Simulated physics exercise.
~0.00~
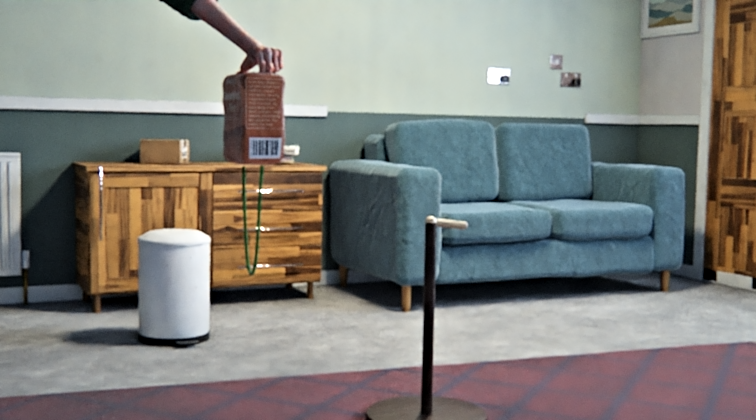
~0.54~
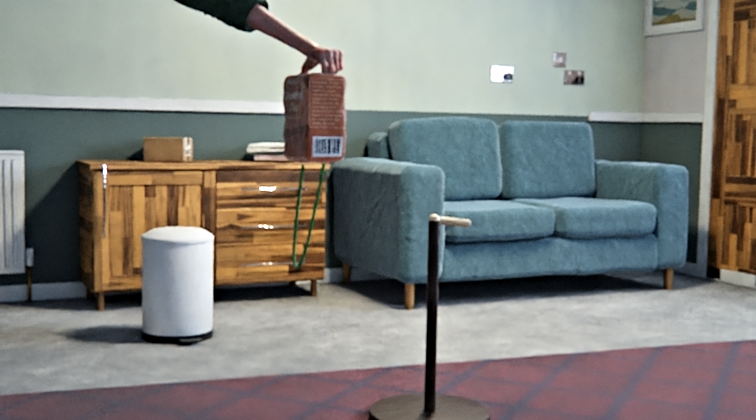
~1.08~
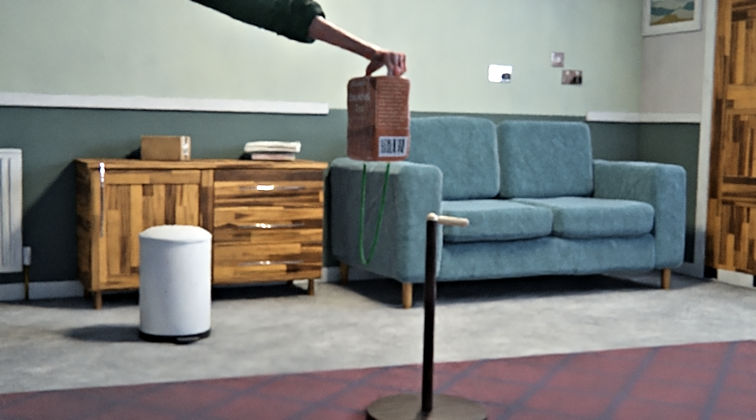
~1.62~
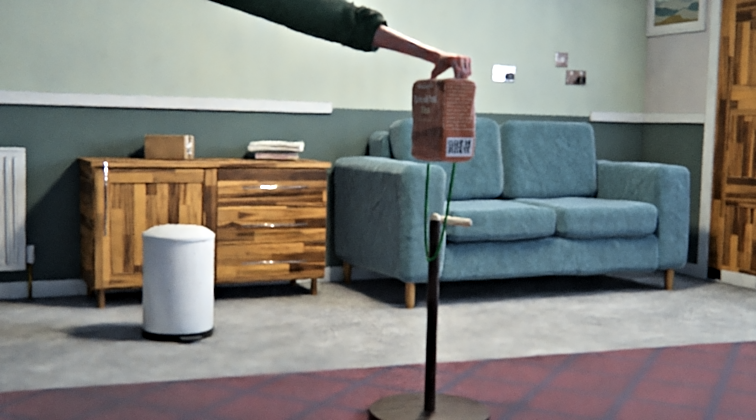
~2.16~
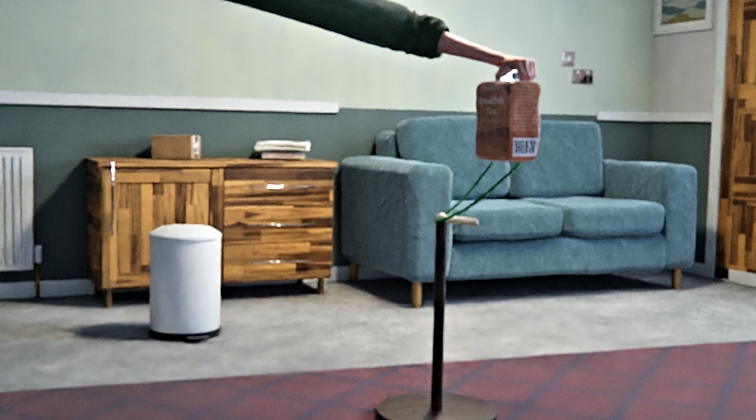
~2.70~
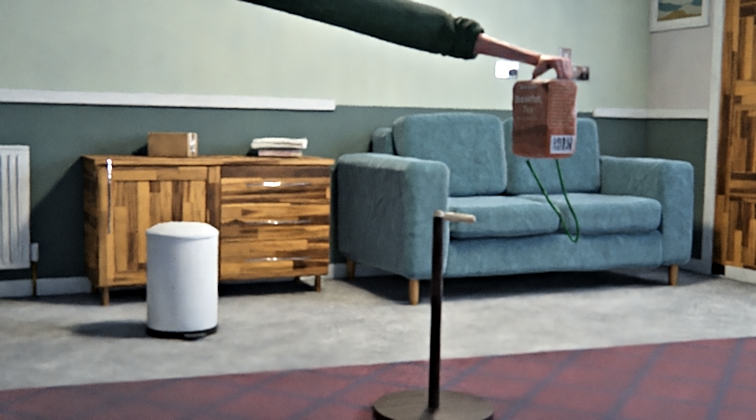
The clip opens in a living room with a teal sofa, a wooden cabinet and a small white bin, as a hand from the upper left holds an orange-brown sack upright with a green cord loop hanging beneath it. The arm carries the sack steadily right, past the cabinet and in front of the sofa, towards a dark stand with a short peg on top. As the sack passes above the stand, the loop reaches the post and slants back towards the peg. The cord then comes clear, and the sack ends up right of the stand, still held, its loop dangling freely.
